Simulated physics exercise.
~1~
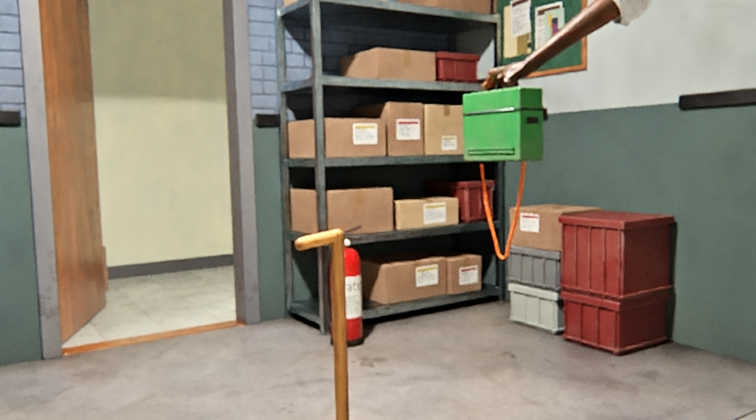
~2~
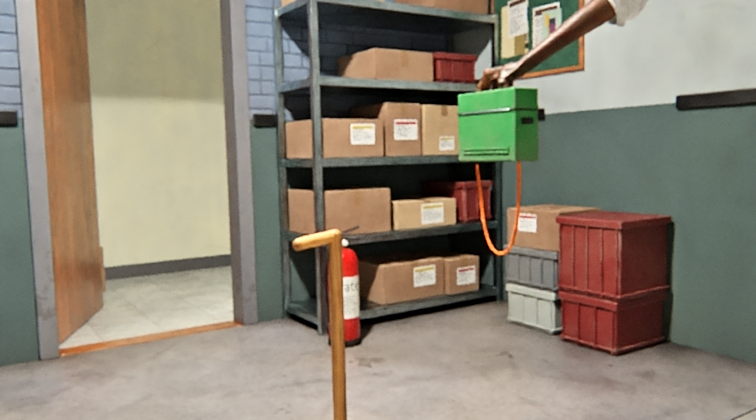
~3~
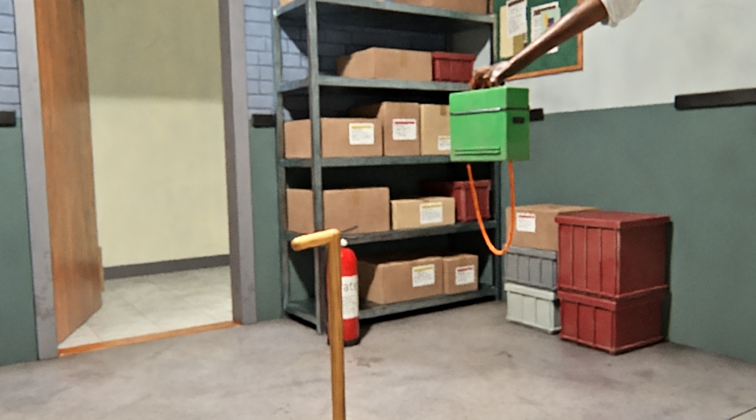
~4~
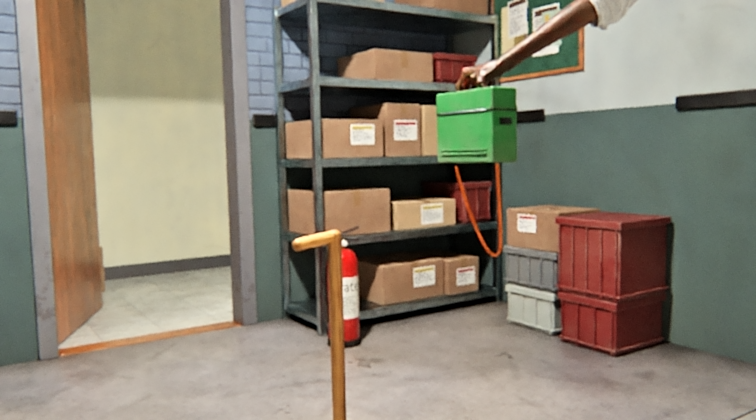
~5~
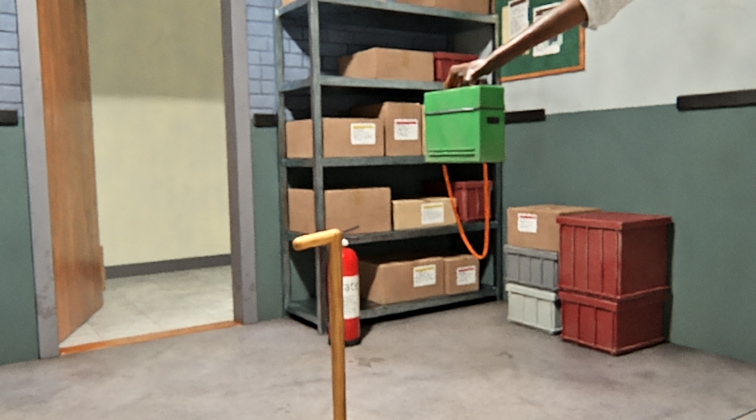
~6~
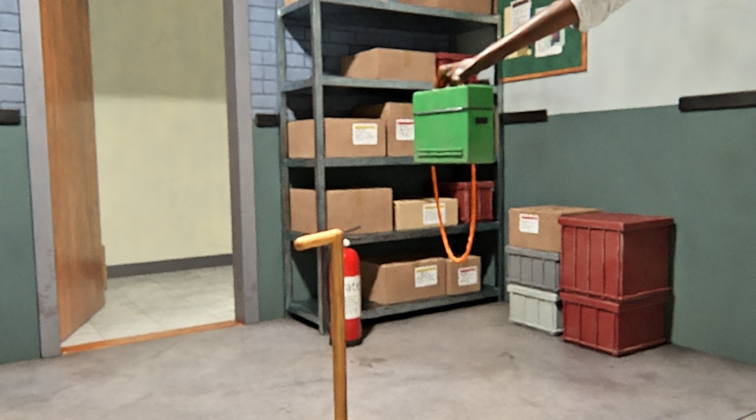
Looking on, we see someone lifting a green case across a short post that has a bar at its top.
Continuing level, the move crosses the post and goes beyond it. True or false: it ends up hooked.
False.
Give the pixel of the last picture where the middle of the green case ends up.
When everything has stopped, it's close to pixel (182, 124).
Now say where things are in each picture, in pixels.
Green case (502, 127); hook tip (301, 244), in the first frame.
Green case (497, 127); bottom of the loop (501, 254), in the second frame.
Green case (488, 126), in the third frame.
Green case (475, 127); bottom of the loop (495, 255), in the fourth frame.
Green case (463, 127), in the fifth frame.
Green case (452, 127); bottom of the loop (458, 261); hook tip (300, 244); hook points away from it, loop hangs below the hook, in the sixth frame.
Then, 1.06 s later than the last view, case over the post near (317, 126).
Then, 1.80 s later than the last view, case past the post near (198, 125).
Finally, case past the post near (182, 124). The green case passes clear.
